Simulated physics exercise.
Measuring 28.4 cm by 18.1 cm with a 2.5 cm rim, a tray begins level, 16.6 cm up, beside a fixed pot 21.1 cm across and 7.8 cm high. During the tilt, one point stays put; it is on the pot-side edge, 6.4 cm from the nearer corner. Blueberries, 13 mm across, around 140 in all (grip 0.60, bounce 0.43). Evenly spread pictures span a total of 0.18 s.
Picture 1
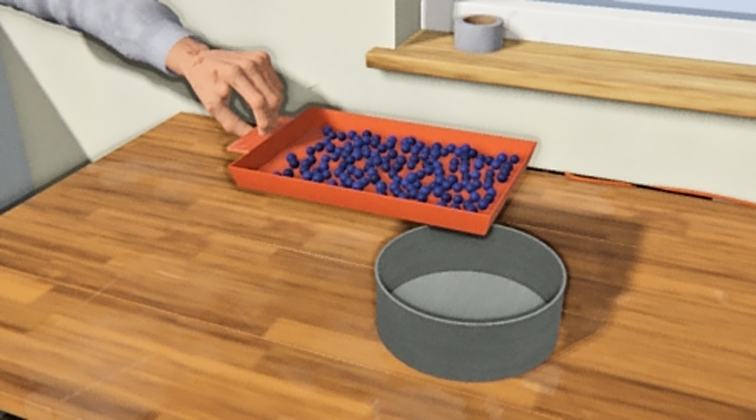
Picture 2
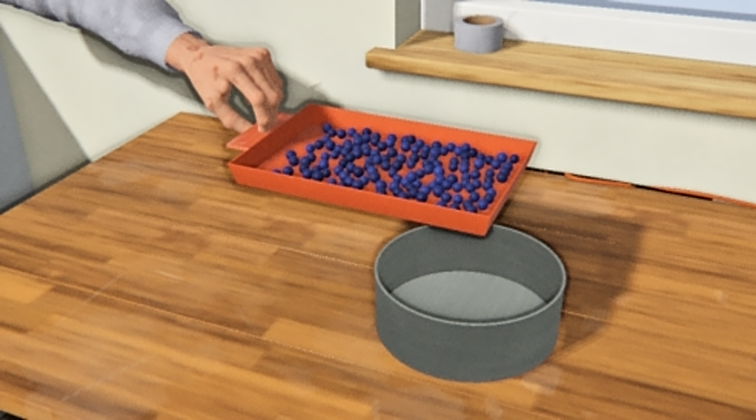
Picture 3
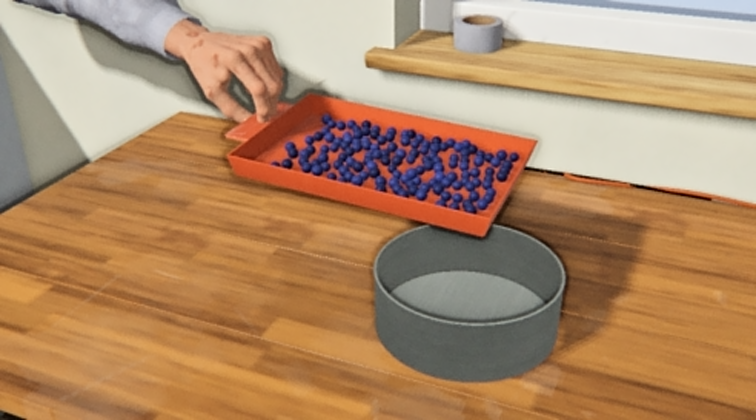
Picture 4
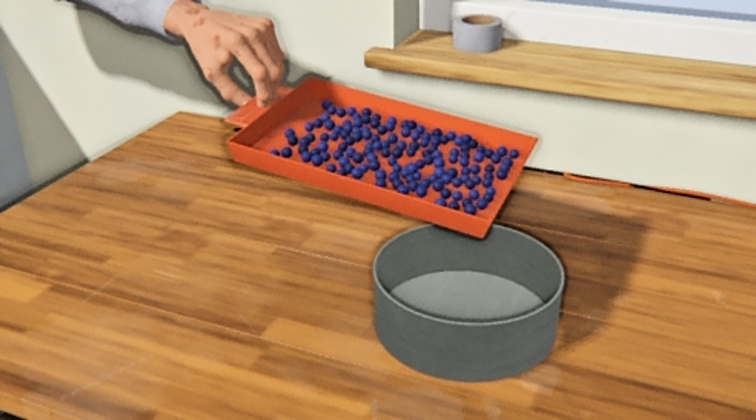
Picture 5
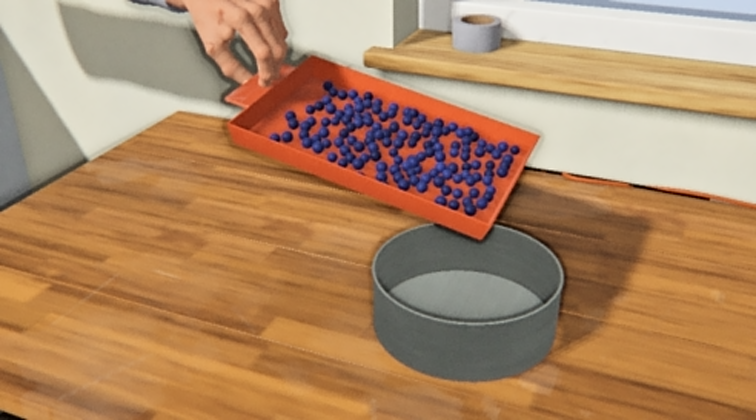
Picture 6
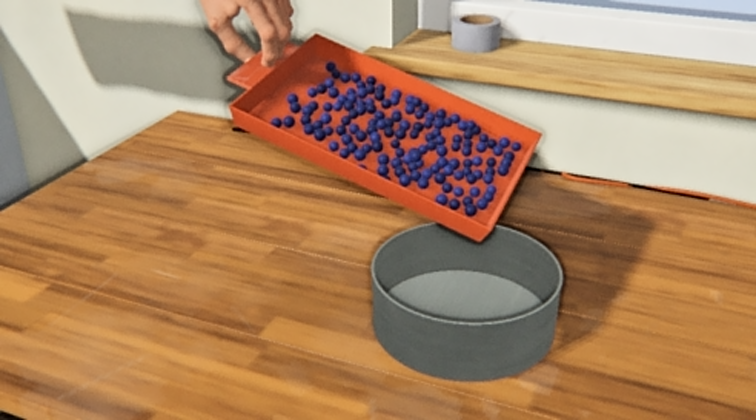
A red tray of small dark blue balls started out level above a wooden table, then tilted steadily as a hand raised its left end, leaving the right end low beside a gray pot.
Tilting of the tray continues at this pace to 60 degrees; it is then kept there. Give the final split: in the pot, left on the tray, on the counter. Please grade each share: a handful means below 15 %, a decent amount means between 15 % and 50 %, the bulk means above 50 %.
Pot: A handful, tray: The bulk, counter: A decent amount.
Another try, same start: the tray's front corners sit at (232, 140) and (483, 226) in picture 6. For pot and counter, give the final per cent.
Pot 5 % / counter 10 %.
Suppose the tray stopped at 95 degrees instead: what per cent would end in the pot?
Roughly 40 percent.
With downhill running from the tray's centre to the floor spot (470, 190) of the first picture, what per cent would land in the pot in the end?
The share comes to about 10 in a hundred.
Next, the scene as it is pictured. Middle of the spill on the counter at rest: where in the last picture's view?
Around (595, 414).
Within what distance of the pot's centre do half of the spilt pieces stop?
That comes to near 20 cm.
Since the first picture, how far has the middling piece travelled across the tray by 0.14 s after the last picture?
Displacement on the tray: Roughly 1 cm.
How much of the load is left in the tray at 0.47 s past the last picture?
It's roughly 80 percent.
Then, 0.14 s after the last picture, tilt 41 degrees; the tray holds 100 %, the pot 0 %.
Then, 0.24 s after the last picture, tilt 56 degrees; the tray holds 100 %, the pot 0 %.
Then, 0.47 s after the last picture, tilt 60 degrees; the tray holds 80 %, the pot 0 %.
In the end, pot 5 %, tray 65 %, counter 30 %.
